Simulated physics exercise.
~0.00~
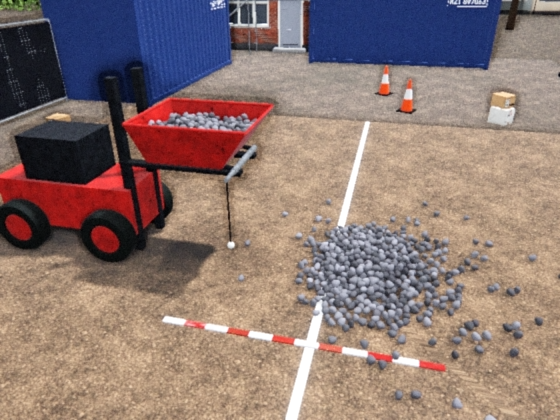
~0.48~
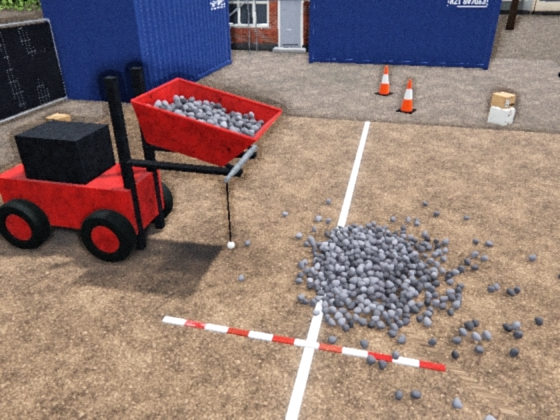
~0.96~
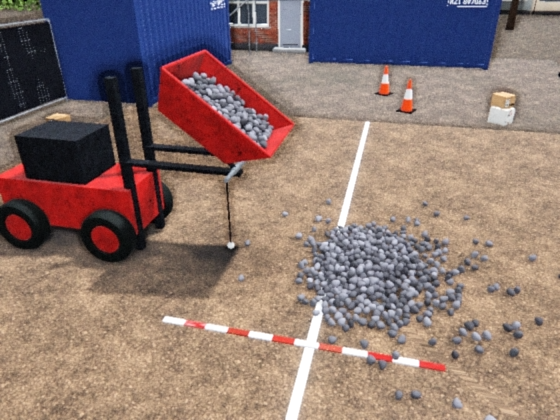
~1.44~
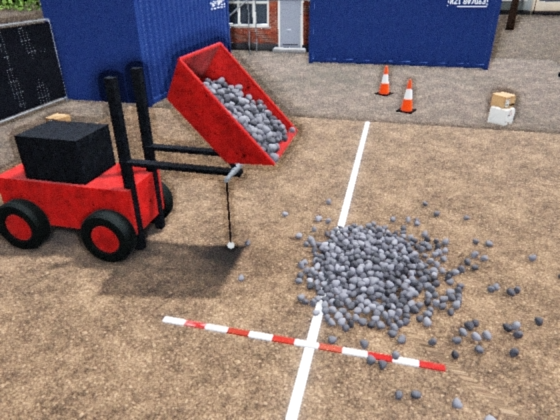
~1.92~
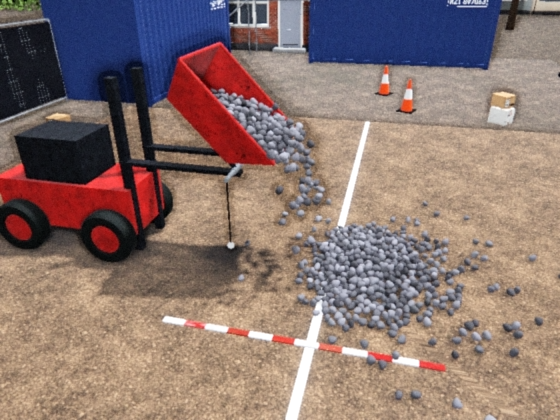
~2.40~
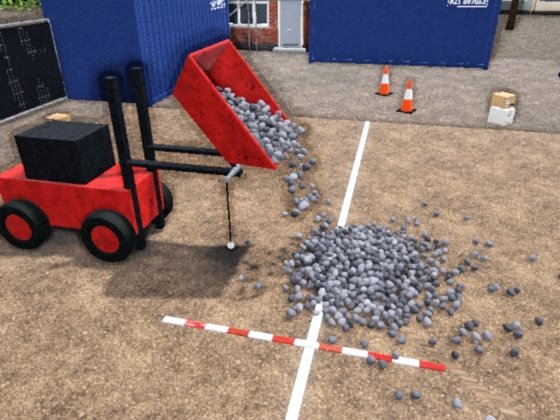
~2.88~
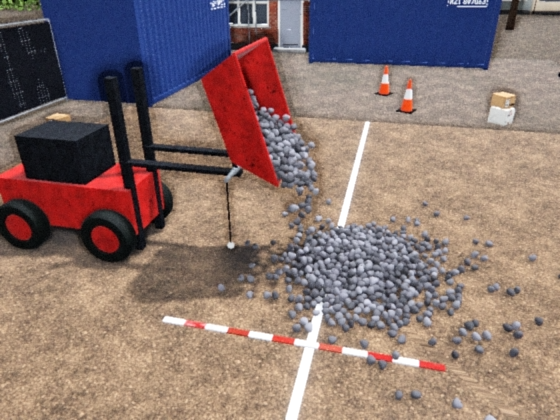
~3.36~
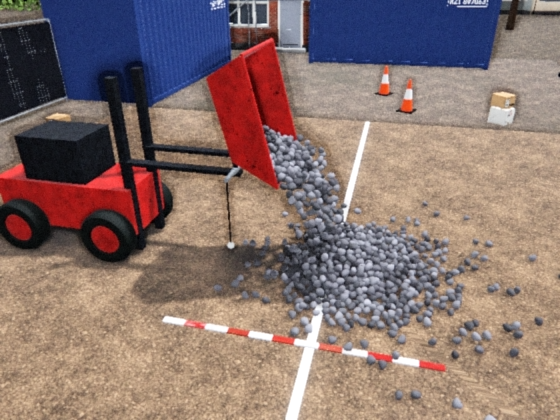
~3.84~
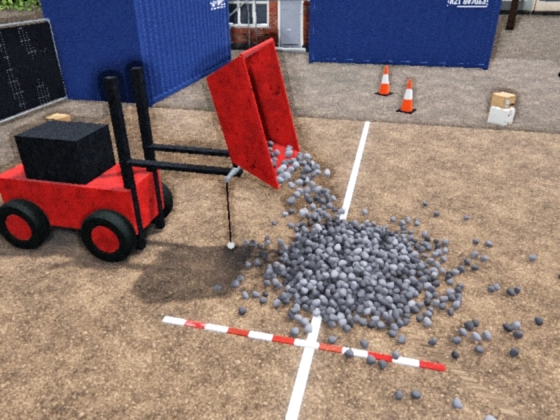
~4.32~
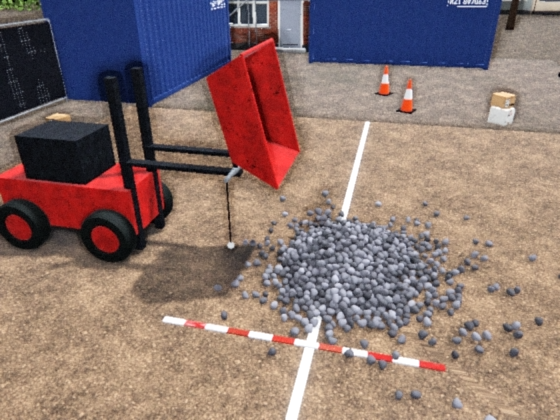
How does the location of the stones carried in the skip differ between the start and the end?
At the start those stones sit in the raised red skip, while at the end they lie on the ground, lower and further right, as part of the pile around the white line.
